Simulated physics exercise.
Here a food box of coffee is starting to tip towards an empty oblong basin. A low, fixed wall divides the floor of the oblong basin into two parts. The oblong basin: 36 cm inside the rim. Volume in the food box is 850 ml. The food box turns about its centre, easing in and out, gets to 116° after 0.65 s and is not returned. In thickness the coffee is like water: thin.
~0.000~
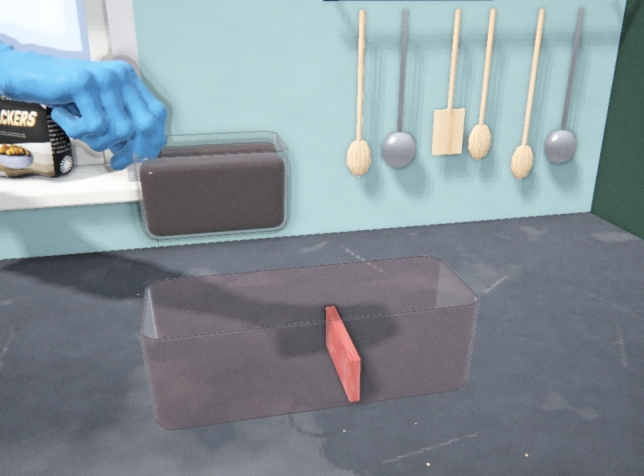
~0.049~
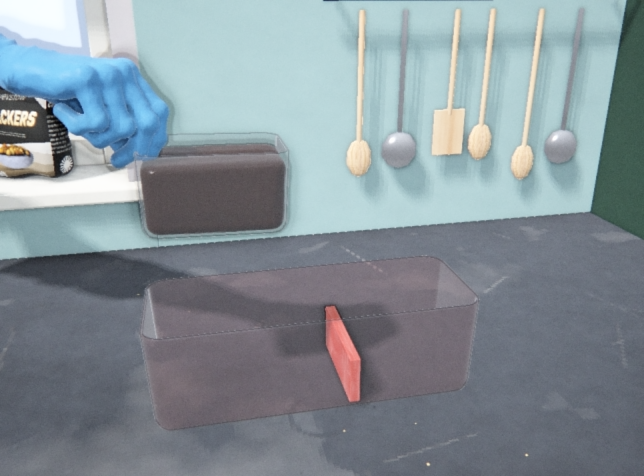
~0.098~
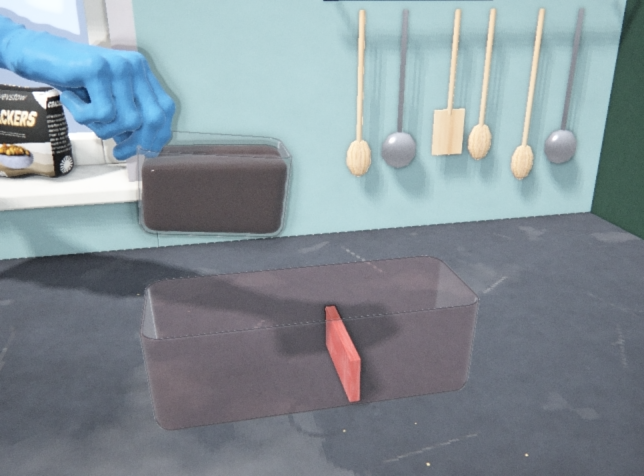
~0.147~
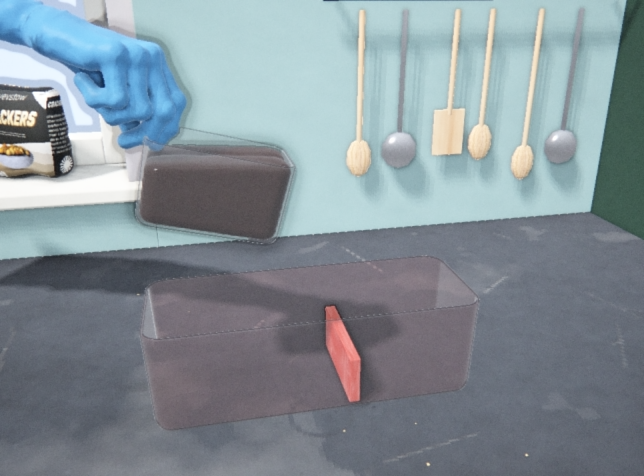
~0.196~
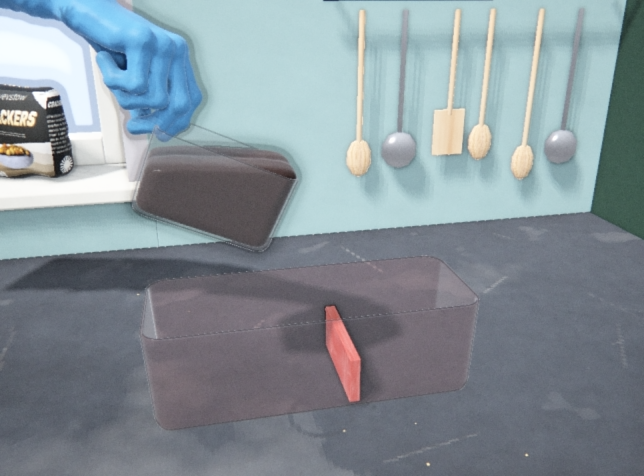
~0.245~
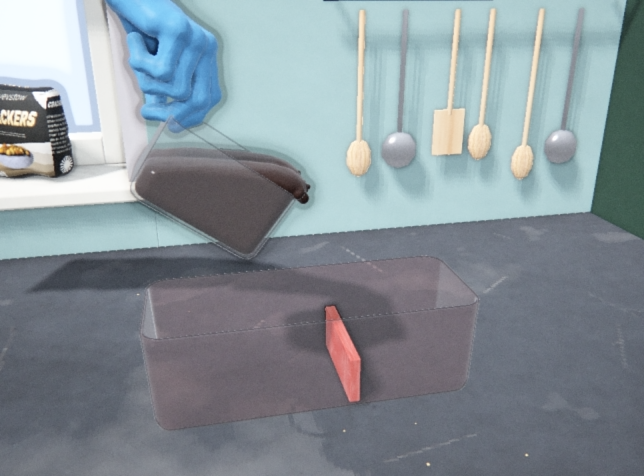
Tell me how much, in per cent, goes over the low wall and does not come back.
I would say about 34 per cent.
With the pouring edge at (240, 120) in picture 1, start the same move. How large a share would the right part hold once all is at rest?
10 %.
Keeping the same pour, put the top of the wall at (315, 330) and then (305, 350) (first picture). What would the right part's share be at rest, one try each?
In turn about 60 and 65 per cent.
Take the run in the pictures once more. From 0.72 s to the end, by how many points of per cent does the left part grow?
About 4 per cent.
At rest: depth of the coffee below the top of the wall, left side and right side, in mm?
I'd say some 38 mm on the left and some 38 mm on the right.
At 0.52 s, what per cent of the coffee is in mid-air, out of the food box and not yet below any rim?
38 %.
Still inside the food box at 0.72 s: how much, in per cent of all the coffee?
About 1 percent.
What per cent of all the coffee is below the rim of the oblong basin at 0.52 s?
Roughly 44 percent of it.
Then, 0.52 s in, the tilt is 104° and 18 per cent is still to pour, 14 is left of the wall and 30 right of it.
Then, 0.72 s in, the tilt is 116° and 1 per cent is still to pour, 53 is left of the wall and 33 right of it.
Then, 0.92 s in, the tilt is 116° and 0 per cent is still to pour, 56 is left of the wall and 34 right of it.
Then, 1.15 s in, the tilt is 116° and 0 per cent is still to pour, 58 is left of the wall and 34 right of it.
Finally, 58 per cent lies left of the wall, 34 right of it and 8 outside.
